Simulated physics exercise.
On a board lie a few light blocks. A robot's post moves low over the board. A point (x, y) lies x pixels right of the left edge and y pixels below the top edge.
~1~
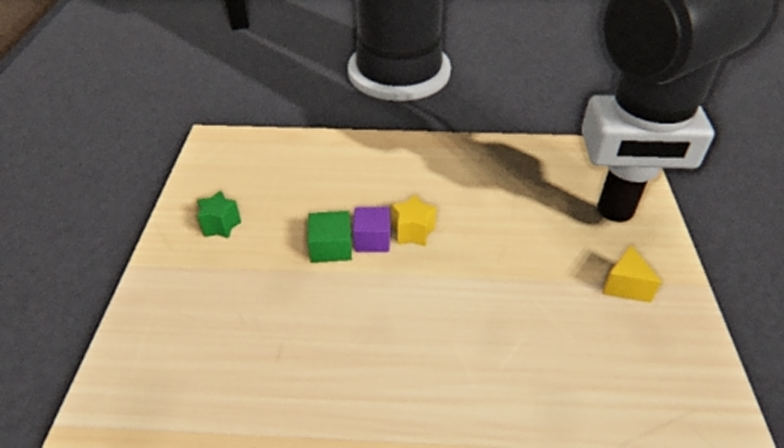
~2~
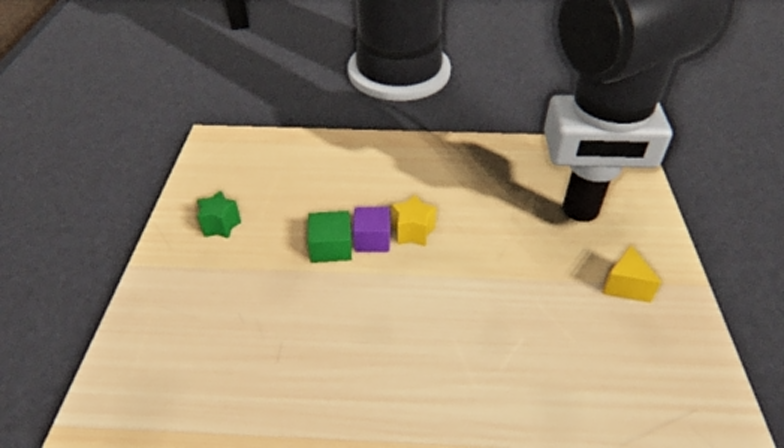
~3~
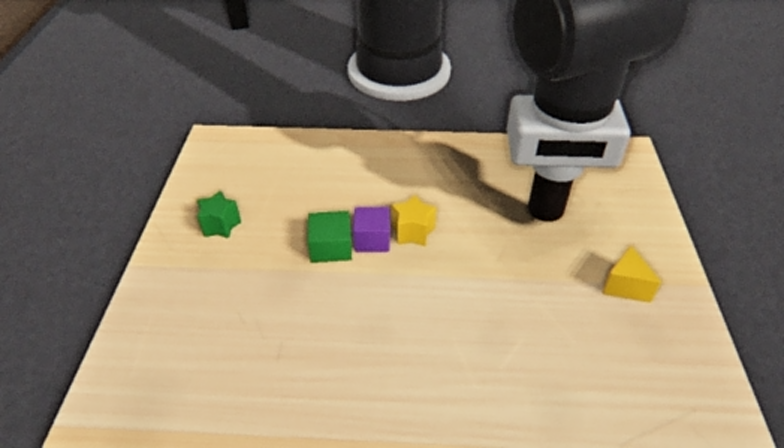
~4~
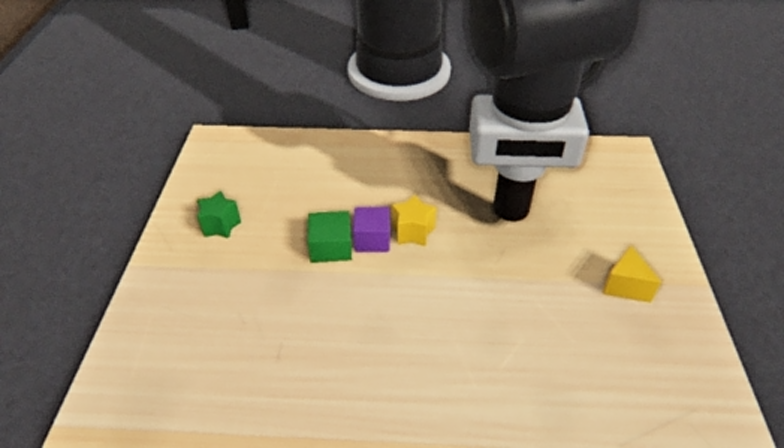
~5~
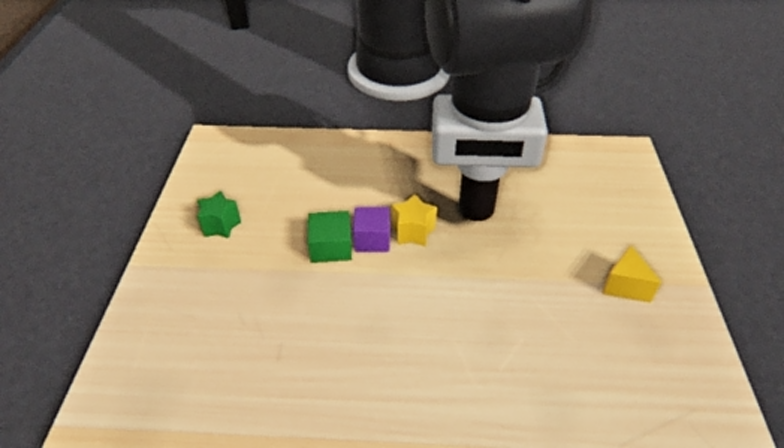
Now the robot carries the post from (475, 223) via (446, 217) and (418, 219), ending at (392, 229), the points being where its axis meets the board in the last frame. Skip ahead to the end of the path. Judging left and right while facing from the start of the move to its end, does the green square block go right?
My answer is no.
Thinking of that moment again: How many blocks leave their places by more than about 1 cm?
My best guess is that three blocks or more move over 1 cm.
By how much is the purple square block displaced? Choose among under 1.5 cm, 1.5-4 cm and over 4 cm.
Distance: More than 4 cm.
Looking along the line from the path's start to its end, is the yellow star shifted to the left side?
Yes - that is the case.
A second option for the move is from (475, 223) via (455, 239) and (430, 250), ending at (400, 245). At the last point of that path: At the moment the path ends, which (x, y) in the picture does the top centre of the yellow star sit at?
Most likely (394, 199).
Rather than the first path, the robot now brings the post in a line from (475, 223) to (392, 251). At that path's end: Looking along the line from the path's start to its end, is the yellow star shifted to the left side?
That would be a no.
The first path, step by step. Halfway along, post at (432, 204); yellow star at (408, 213).
At the end, post at (392, 216); green square block at (288, 237); purple square block at (328, 232); yellow star at (366, 225).
